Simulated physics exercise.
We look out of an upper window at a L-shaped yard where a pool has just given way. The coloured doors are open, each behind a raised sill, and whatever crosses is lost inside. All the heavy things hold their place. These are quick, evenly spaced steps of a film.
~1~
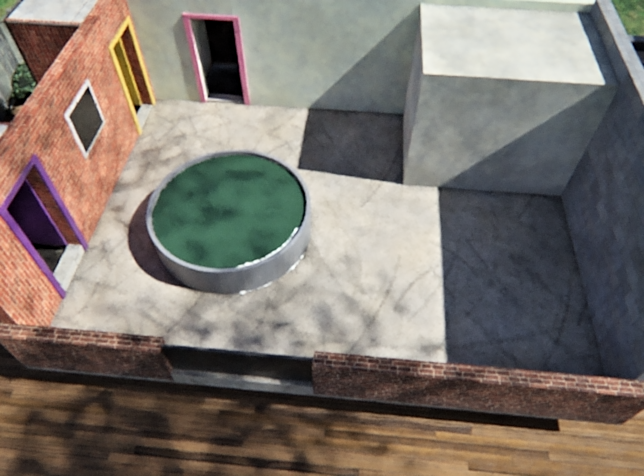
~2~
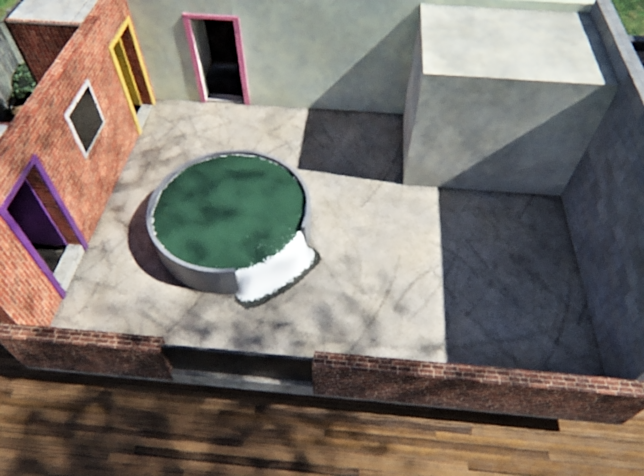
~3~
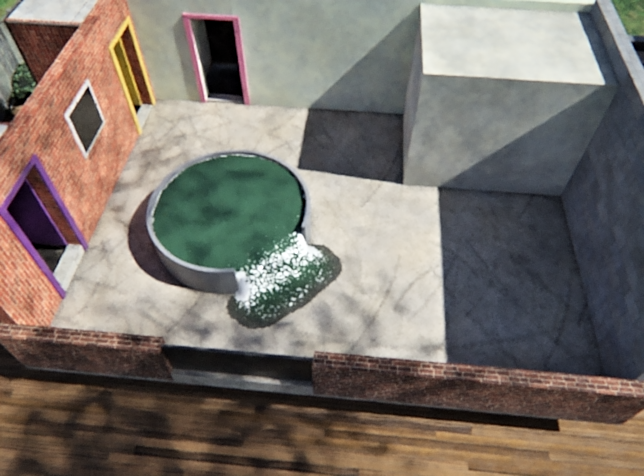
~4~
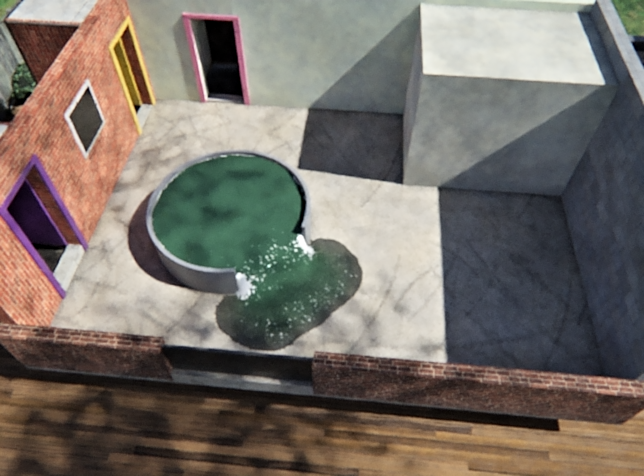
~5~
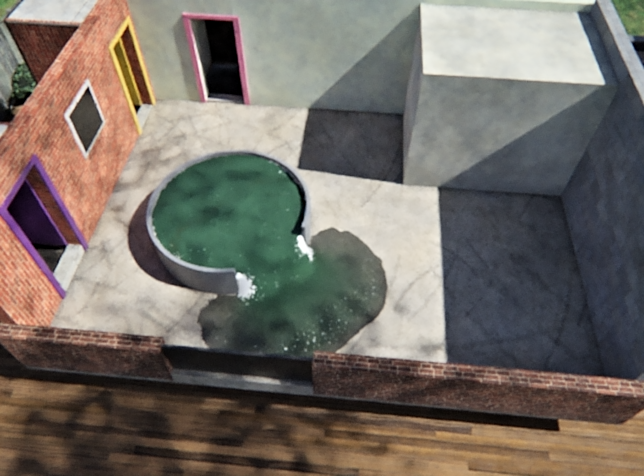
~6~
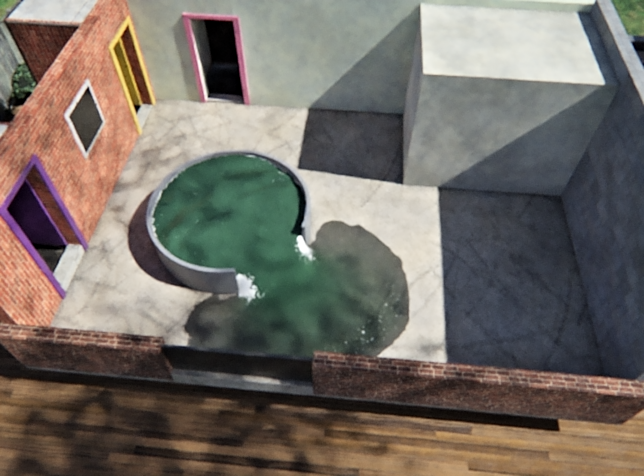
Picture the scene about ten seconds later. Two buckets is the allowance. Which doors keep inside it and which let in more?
My prediction: Yellow door: Never tops two buckets; purple door: Never tops two buckets; pink door: Never tops two buckets.
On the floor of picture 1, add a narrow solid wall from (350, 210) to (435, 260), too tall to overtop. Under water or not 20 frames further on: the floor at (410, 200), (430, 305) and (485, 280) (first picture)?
Taking them in order, I'd say parched, soaked and soaked.
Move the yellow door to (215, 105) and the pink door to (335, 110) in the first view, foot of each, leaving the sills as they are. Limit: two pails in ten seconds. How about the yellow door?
Result - the yellow one stays within limits.
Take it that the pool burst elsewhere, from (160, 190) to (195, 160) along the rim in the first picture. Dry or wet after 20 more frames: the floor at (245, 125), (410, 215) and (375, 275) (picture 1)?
So that's waterlogged for the first, left bare for the second and left bare for the third.
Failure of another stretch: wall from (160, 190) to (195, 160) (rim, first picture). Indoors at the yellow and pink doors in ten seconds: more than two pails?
One by one: Yellow floods, pink goes over.
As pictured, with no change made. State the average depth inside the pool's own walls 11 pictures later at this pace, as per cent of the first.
My best guess is about 60 per cent.
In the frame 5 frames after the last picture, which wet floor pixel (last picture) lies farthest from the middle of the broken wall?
The wet point farthest out is around (512, 390).
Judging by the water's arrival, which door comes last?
I'd say the pink door.
A moment on, water covers 20 % of the floor; the yellow door not reached, the purple door not reached, the pink door not reached.
Next, water covers 30 % of the floor; the yellow door not reached, the purple door not reached, the pink door not reached.
Then, water covers 45 % of the floor; the yellow door not reached, the purple door wet at the sill, nothing in, the pink door not reached.
Later, water covers 65 % of the floor; the yellow door not reached, the purple door wet at the sill, nothing in, the pink door not reached.
In the end, water covers 90 % of the floor; the yellow door wet at the sill, nothing in, the purple door wet at the sill, nothing in, the pink door wet at the sill, nothing in.
